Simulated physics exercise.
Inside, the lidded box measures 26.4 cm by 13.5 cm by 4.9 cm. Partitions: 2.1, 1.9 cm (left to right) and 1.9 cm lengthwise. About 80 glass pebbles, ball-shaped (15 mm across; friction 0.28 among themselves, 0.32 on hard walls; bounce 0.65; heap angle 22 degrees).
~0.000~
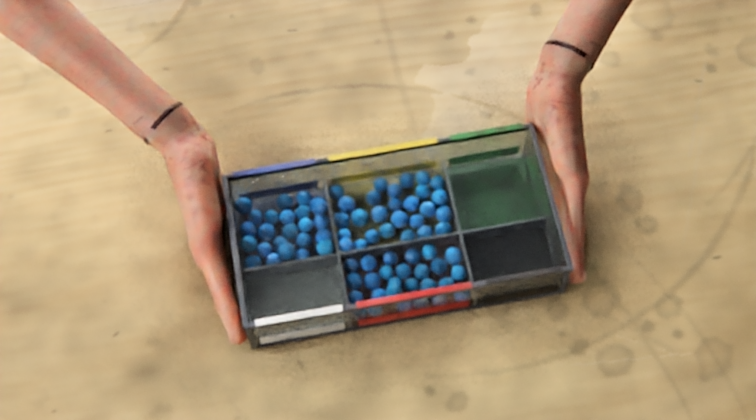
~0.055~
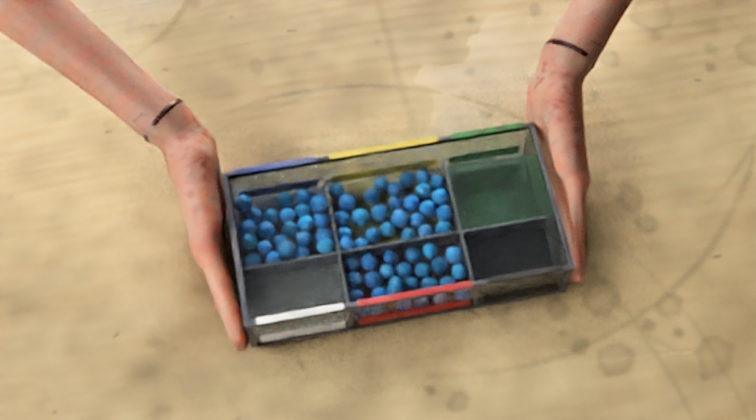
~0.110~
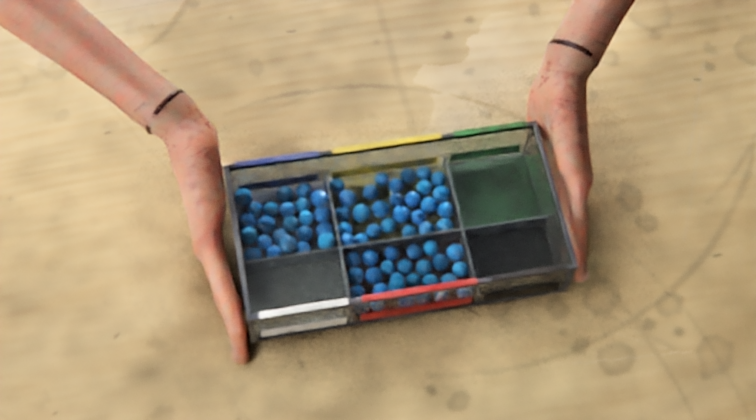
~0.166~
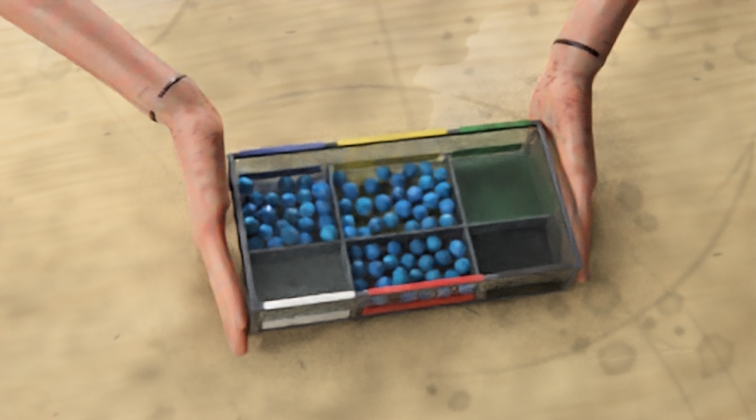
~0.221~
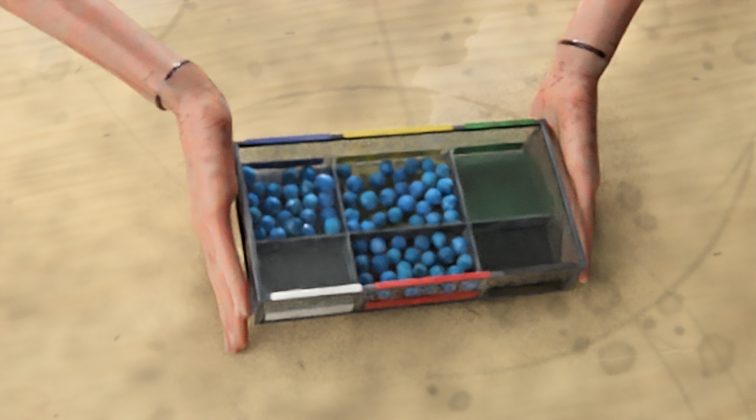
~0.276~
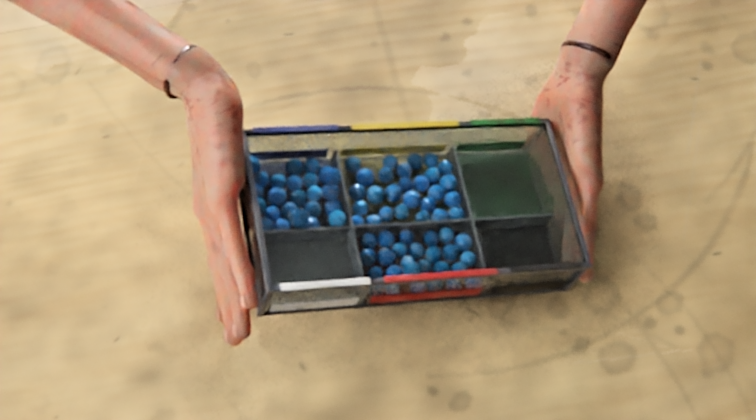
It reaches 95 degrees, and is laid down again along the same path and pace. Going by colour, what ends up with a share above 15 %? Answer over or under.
Red under, blue under, green over, yellow under, white under, black over.
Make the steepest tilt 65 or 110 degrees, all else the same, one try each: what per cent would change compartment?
About 15 and 100 per cent.
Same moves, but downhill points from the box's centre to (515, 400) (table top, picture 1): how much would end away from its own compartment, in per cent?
About 75 per cent.
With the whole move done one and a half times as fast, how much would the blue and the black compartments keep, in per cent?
Blue 0, black 45.
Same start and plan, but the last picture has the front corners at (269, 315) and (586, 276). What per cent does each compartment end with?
Red 30, blue 0, green 10, yellow 5, white 0, black 60.
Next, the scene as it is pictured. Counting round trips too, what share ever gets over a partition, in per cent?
About 90 per cent.
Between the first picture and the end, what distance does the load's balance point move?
Some 11.5 cm.
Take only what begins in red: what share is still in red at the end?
Roughly 10 per cent.
Then, at 1.42 s, tilt 95 degrees; red 25 %, blue 20 %, green 5 %, yellow 35 %, black 15 %.
Then, at 2.18 s, tilt 42 degrees; red 5 %, green 40 %, yellow 5 %, black 45 %.
Then, at 2.96 s, tilt 0 degrees; red 5 %, green 45 %, yellow 5 %, black 45 %.
At rest (3.5 s), red 5 %, blue 0 %, green 45 %, yellow 5 %, white 0 %, black 45 %.
